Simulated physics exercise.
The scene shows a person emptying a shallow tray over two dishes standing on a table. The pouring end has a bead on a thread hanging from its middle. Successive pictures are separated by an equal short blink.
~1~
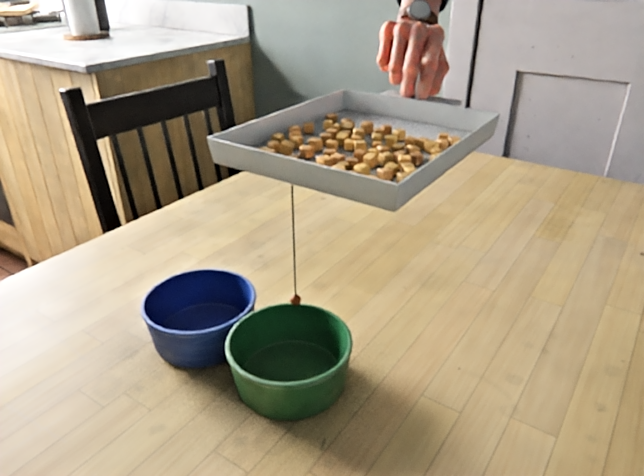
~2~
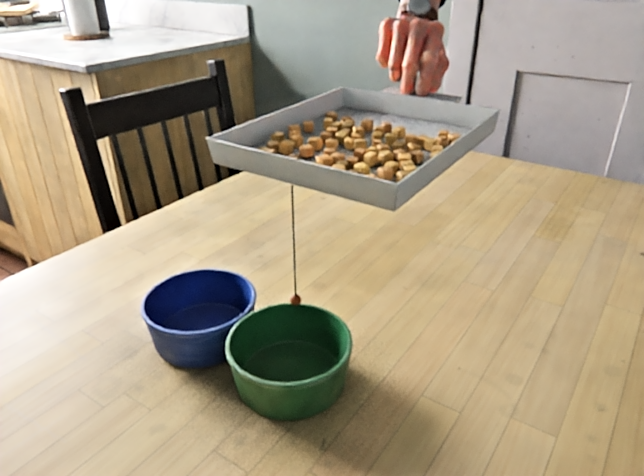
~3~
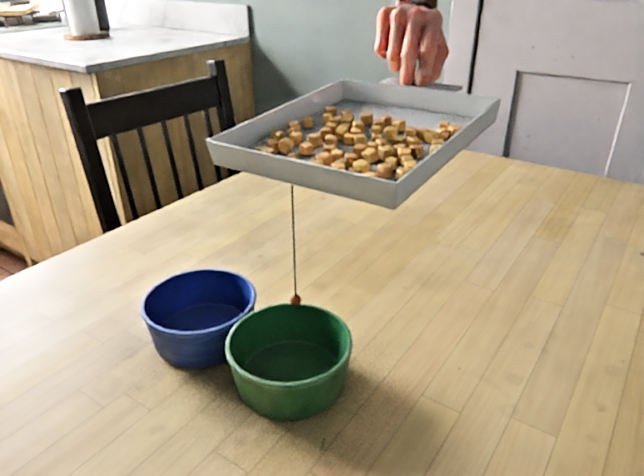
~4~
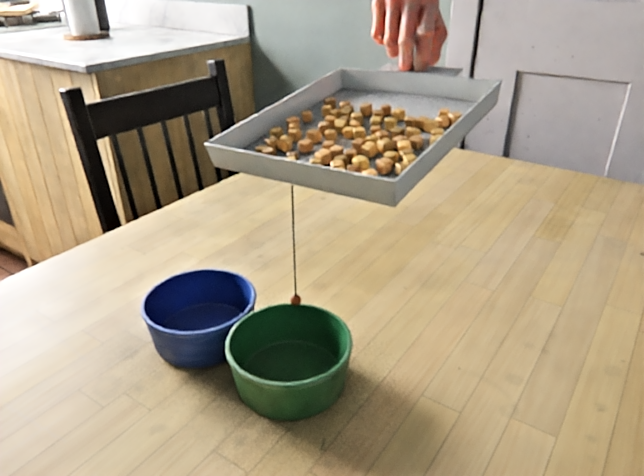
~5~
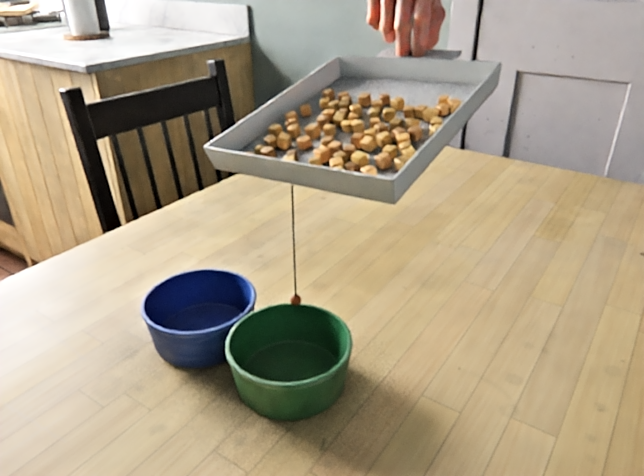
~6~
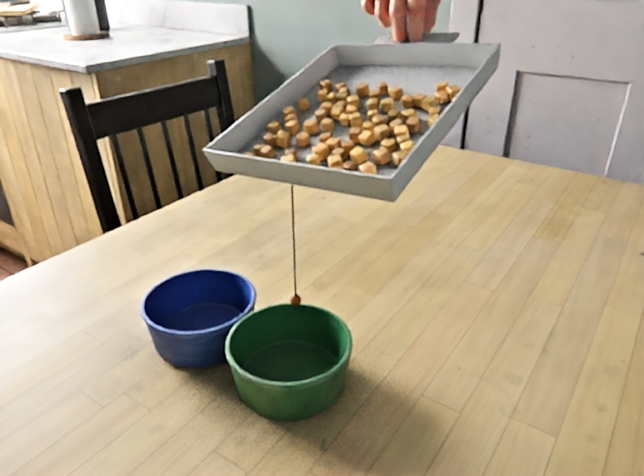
A shallow grey tray of small tan cubes, held by a hand at its far edge, tilts gradually, its far side rising and its near edge dipping slightly at the left, while the cubes stay bunched together. Below it, a bead hangs on a thread above a wooden table, near a blue dish at left and a green one at right. The unmoving camera looks down across the table toward a black chair, a counter and a grey door.
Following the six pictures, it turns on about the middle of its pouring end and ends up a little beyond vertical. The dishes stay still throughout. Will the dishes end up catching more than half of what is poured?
Yes.
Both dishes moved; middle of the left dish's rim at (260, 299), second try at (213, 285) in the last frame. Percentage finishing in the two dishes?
Close to 30 in a hundred, then close to 40 in a hundred.
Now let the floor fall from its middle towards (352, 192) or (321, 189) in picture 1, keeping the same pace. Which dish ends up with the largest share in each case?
The right-side dish first and The right-side dish second.
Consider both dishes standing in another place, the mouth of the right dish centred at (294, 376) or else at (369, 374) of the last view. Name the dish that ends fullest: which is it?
The first try: The dish on the left. The second: Left.
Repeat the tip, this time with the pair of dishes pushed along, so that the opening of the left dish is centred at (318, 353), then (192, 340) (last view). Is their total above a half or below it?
In the first position a minority, in the second a majority.
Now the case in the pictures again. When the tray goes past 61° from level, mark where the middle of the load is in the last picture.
The middle of the pieces sits at roughly (283, 142).
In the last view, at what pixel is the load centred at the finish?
Around (203, 348), give or take.
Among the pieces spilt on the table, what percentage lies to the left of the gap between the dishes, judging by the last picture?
Around 90 per cent, I reckon.
Just after the last frame, tray tipped steeply; every one on the tray.
A moment on, tray tipped right over; almost all on the tray; just a few outside both.
Further on, tray tipped past a quarter turn; roughly a quarter in the right dish; roughly half in the left dish; roughly a third outside both.
When it is over, tray tipped past a quarter turn; roughly a quarter in the right dish; roughly half in the left dish; roughly a third outside both.
